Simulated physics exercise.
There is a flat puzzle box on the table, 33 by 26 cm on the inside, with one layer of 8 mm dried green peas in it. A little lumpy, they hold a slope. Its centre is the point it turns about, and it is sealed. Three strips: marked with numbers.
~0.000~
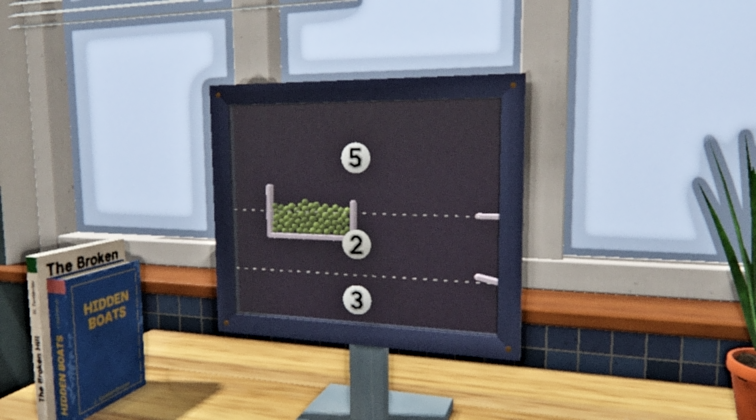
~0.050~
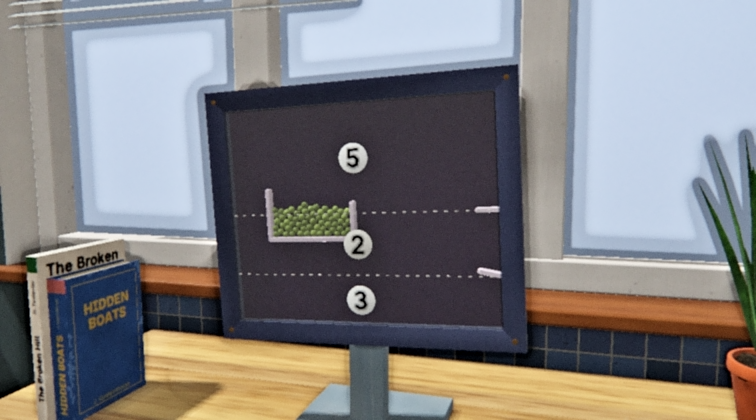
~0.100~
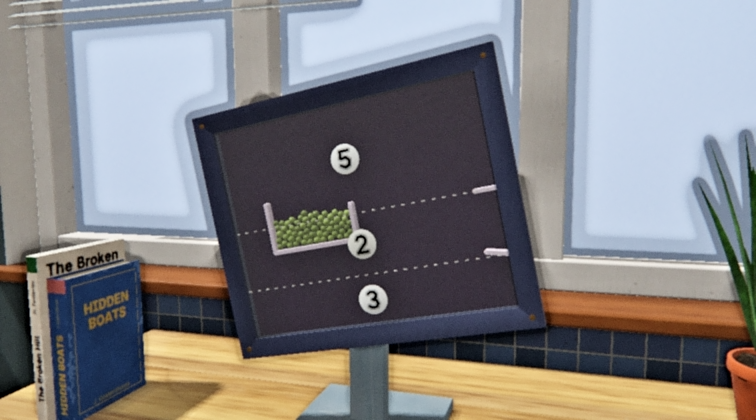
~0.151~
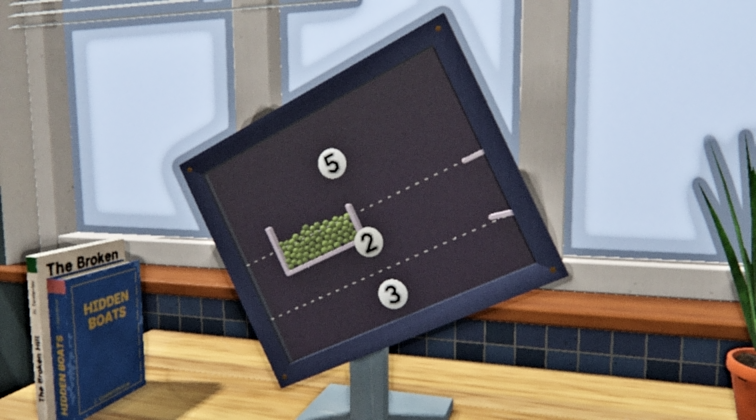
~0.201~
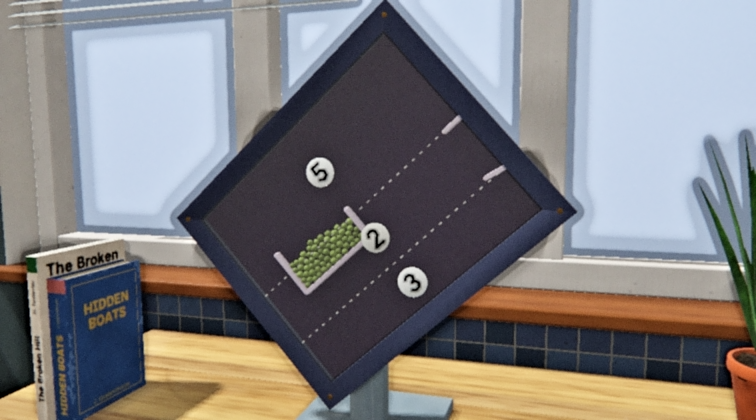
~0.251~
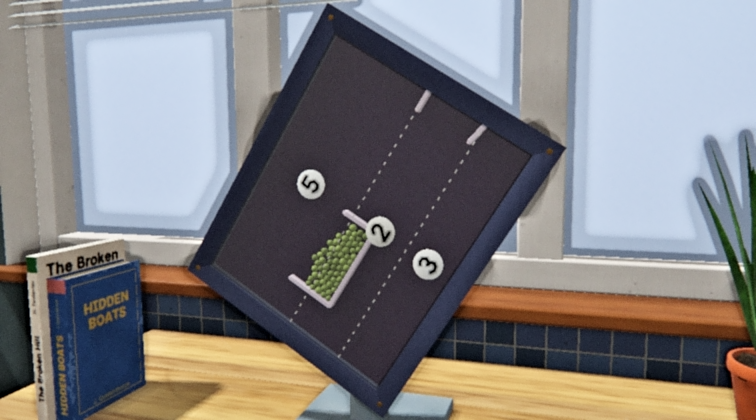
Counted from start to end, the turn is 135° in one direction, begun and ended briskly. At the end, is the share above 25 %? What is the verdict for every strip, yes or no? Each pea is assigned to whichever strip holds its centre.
Verdicts - no. 2: No, 3: No, 5: Yes.
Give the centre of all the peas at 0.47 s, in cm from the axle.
Right: About 3 cm; below: About 10 cm.
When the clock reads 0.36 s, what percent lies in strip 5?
Close to 45 per cent of the load.
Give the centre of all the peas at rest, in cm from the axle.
It lies close to 2 centimetres right and 17 centimetres below.
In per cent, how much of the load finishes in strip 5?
About 100 %.
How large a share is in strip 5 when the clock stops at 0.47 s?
About 70 percent of the load.
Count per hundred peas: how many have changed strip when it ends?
About 75 %.
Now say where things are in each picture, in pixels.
In the first picture, level; about 60 peas; peas centred (311, 219); top one (305, 202); no. 2 (357, 244), no. 3 (357, 300), no. 5 (356, 158).
In the second picture, turned 3° anticlockwise; peas centred (311, 222); top one (305, 205).
In the third picture, turned 11° anticlockwise; peas centred (313, 229); top one (335, 213); wall ends (475, 191), (487, 252), (267, 206) to (351, 204).
In the fourth picture, turned 26° anticlockwise; peas centred (318, 241); top one (348, 217).
In the fifth picture, turned 42° anticlockwise; peas centred (325, 253); top one (350, 222).
In the sixth picture, turned 58° anticlockwise; peas centred (335, 263); top one (353, 228); no. 2 (380, 232), no. 3 (428, 265), no. 5 (311, 184).
By 0.36 s, it stands 93° anticlockwise; the peas' middle is in line with and 8 cm below the centre; no. 2, 55 %, no. 5, 45 %.
By 0.47 s, it stands 125° anticlockwise; the peas' middle is 3 cm right of and 10 cm below the centre; no. 2, 30 %, no. 5, 70 %.
By 0.56 s, it stands 135° anticlockwise; the peas' middle is 4 cm right of and 13 cm below the centre; no. 2, 20 %, no. 5, 80 %.
All still by 1.3 s, it stands 135° anticlockwise; no. 2, 0 %, no. 3, 0 %, no. 5, 100 %.
